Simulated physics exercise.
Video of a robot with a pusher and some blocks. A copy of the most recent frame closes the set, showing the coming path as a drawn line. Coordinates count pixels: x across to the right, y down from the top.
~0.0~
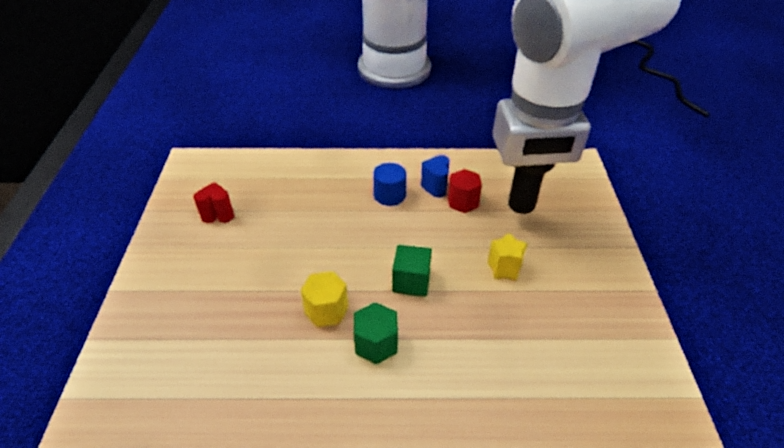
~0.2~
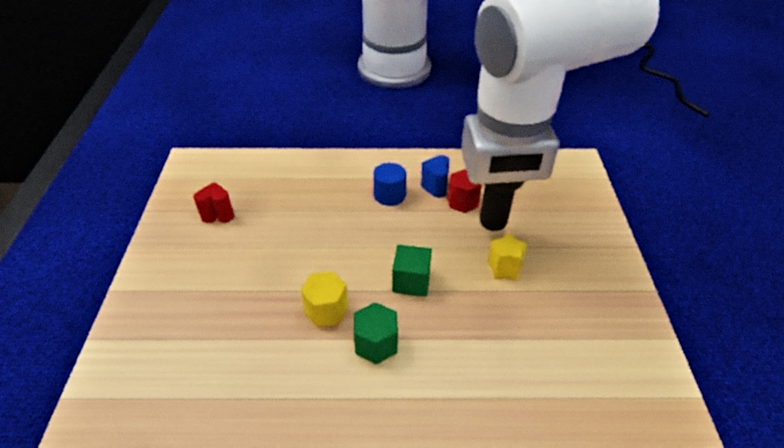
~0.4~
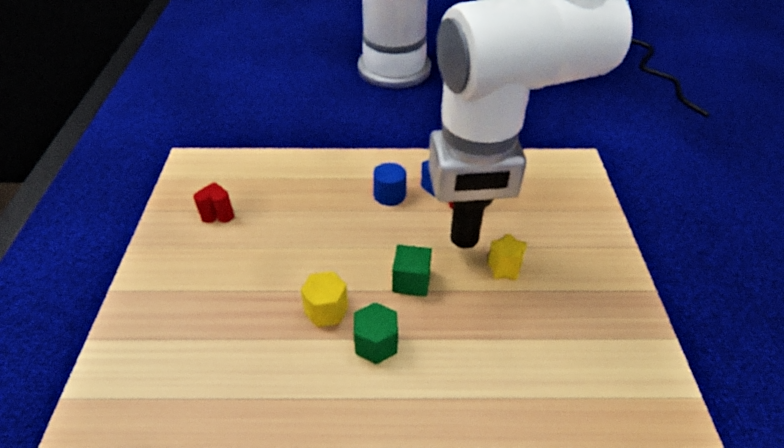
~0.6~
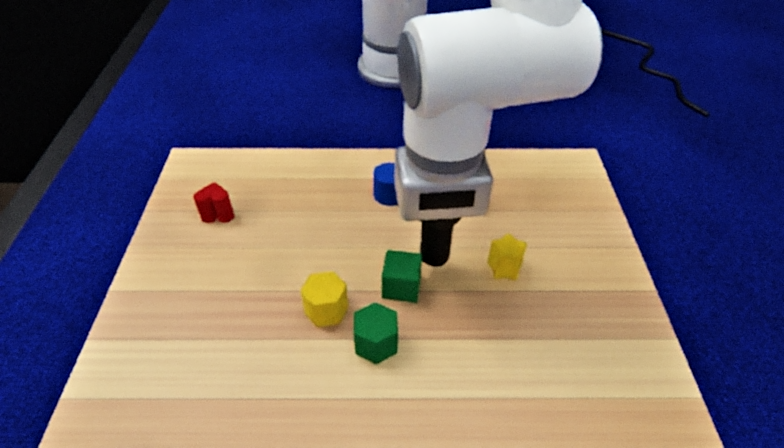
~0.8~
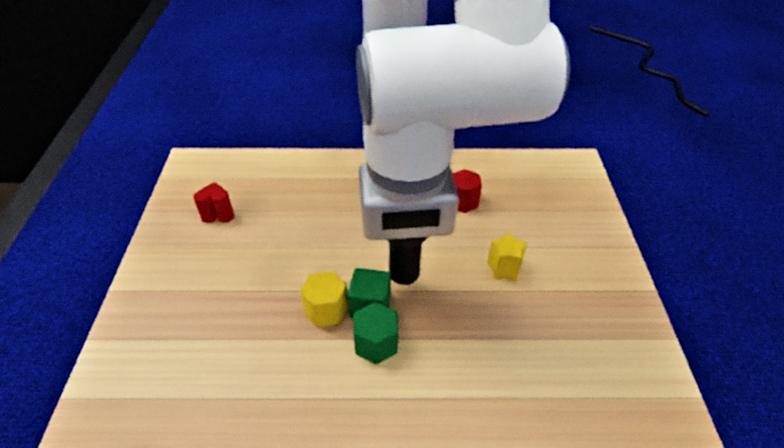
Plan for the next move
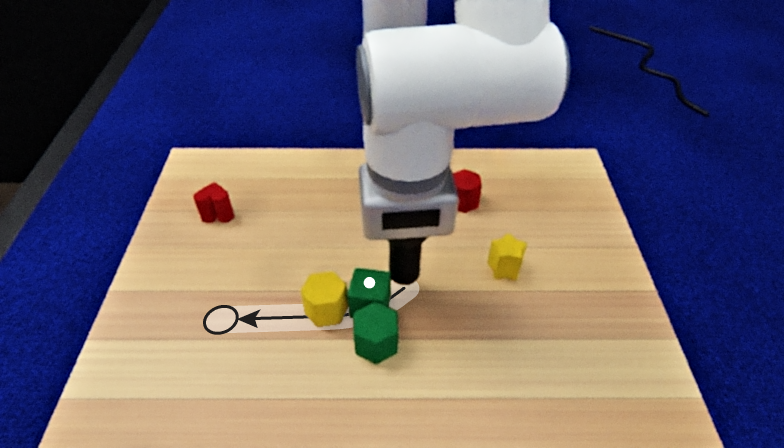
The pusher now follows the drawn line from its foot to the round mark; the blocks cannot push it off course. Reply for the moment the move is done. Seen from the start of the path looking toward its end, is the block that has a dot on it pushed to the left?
The answer is yes.
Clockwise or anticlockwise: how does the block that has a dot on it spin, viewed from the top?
Short answer: Counterclockwise.
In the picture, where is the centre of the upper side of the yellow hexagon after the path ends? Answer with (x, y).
Roughly at (181, 322).
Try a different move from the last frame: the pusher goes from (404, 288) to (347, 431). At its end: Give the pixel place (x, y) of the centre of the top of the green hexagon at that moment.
I predict (298, 415).
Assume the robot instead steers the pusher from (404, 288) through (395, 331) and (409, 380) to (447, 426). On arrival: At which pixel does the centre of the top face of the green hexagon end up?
The middle of its upper face should be somewhere near (361, 348).
Drawn move, from (404, 288) through (351, 314) and (286, 318) to (221, 320); the dot is on the green square.
What follows on the original path. One third of the way, pusher (348, 301); yellow hexagon (268, 301), turned 45° clockwise; green square (313, 306), turned 30° anticlockwise; green hexagon (372, 328), turned 20° anticlockwise.
Two thirds of the way, pusher (283, 304); yellow hexagon (209, 313), turned 70° clockwise; green square (252, 319), turned 70° anticlockwise; green hexagon (372, 328), turned 20° anticlockwise.
At the end, pusher (216, 306); yellow hexagon (181, 322), turned 45° clockwise; green square (242, 330), turned 85° anticlockwise; green hexagon (372, 328), turned 20° anticlockwise.
